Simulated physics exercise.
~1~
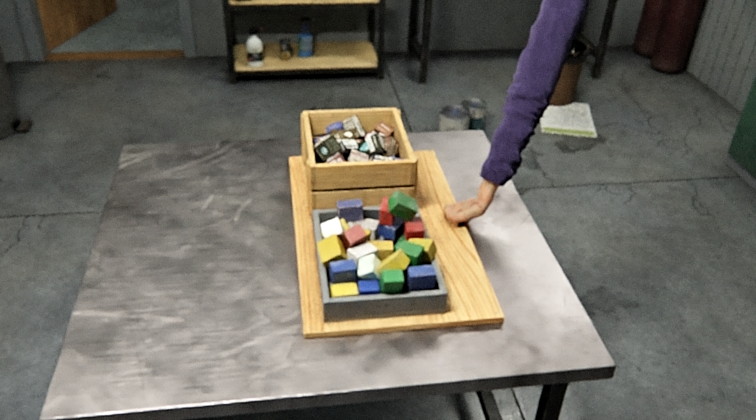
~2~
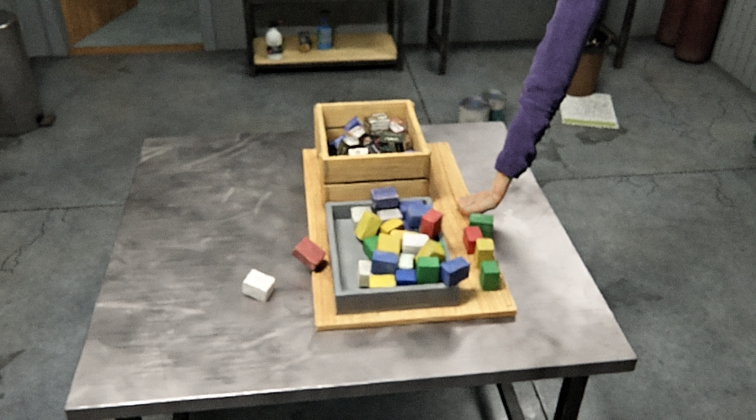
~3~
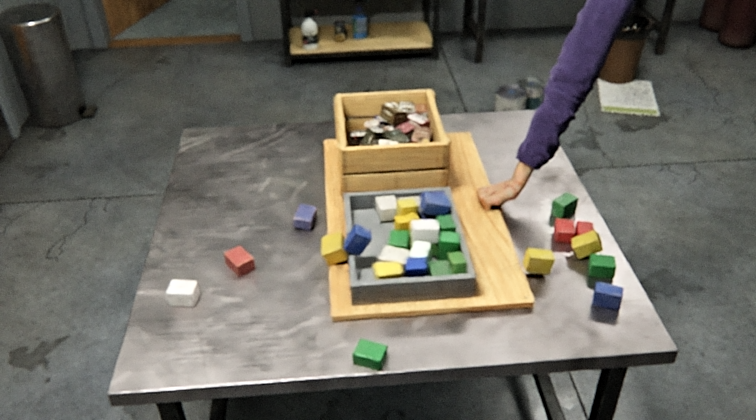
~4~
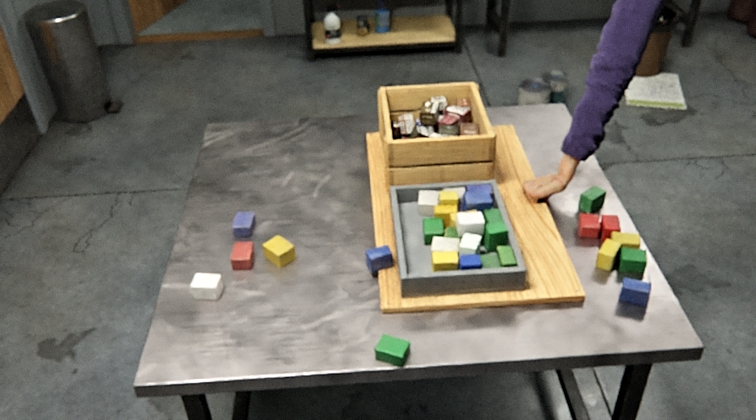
Coloured toy bricks spilling from a shallow grey basket onto a table as a hand shakes the board, the wooden basket's cartons staying in.
